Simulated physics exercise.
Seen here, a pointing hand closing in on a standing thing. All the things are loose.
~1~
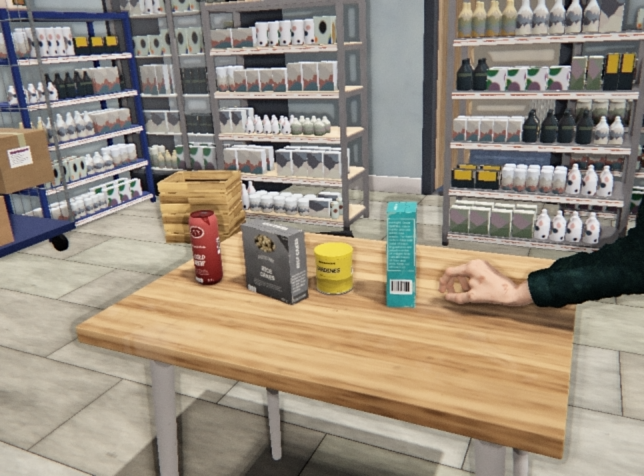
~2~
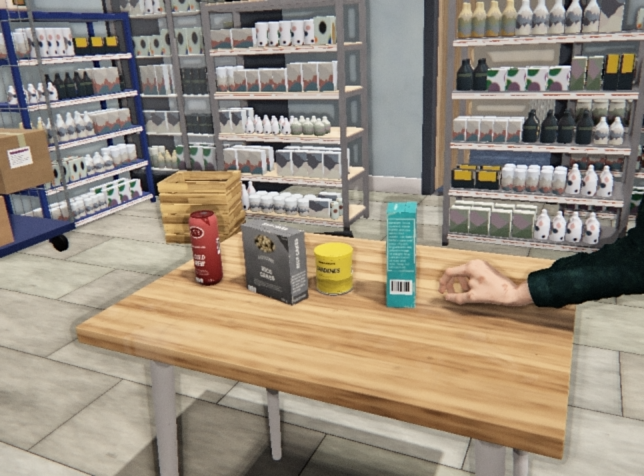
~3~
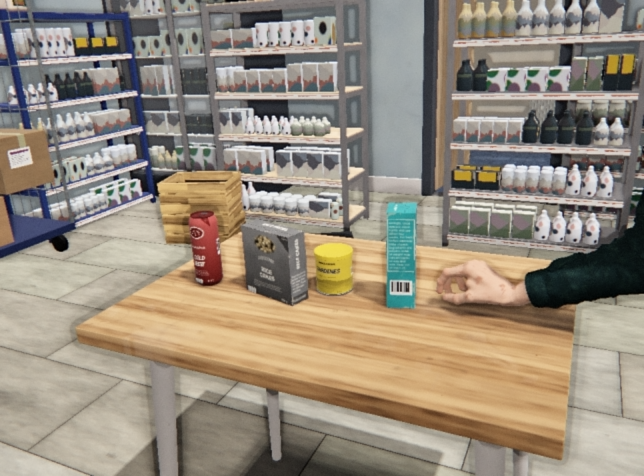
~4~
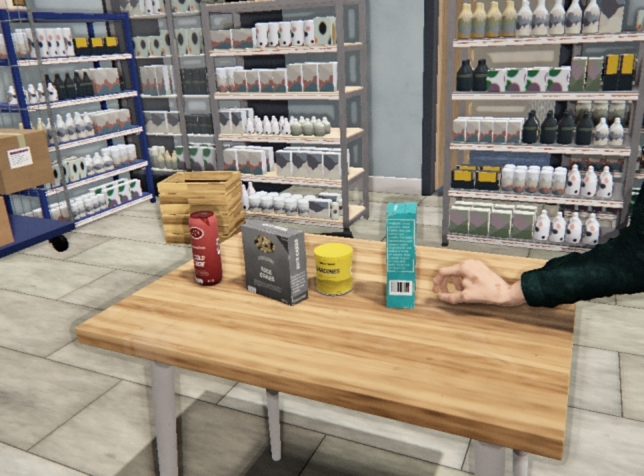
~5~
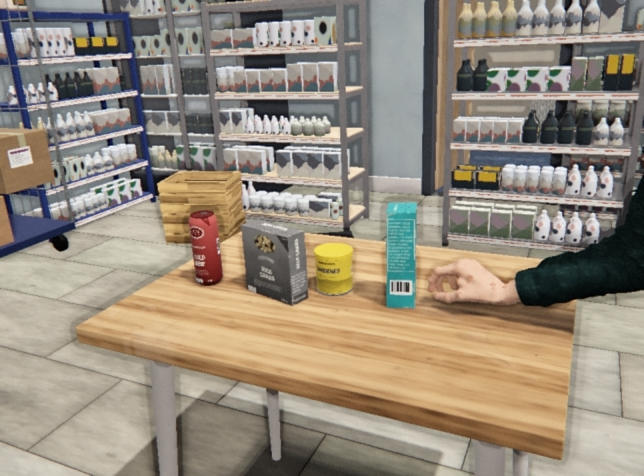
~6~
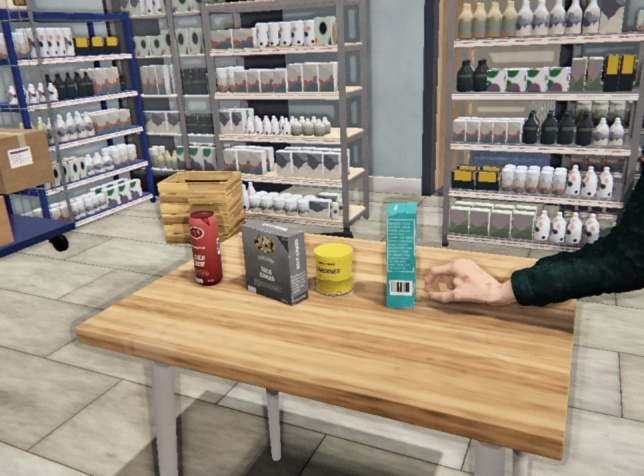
The footage shows a red can, a gray box, a yellow container and a turquoise carton standing still on a wooden table in a shop, while a hand at the right shifts its fingers and edges slightly left toward the carton.
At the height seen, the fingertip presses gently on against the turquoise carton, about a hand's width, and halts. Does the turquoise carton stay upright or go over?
The turquoise carton stays upright.
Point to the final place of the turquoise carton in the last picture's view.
Around (346, 251).
Then, 0.40 s later than the last frame, turquoise carton moved a little near (389, 255).
Then, 0.80 s later than the last frame, turquoise carton moved about its own width near (366, 253).
Then, 1.10 s later than the last frame, turquoise carton moved about its own width near (349, 251).
When it is over, moved from the start, turquoise carton. End places, in pixels of the last picture, turquoise carton near (346, 251).
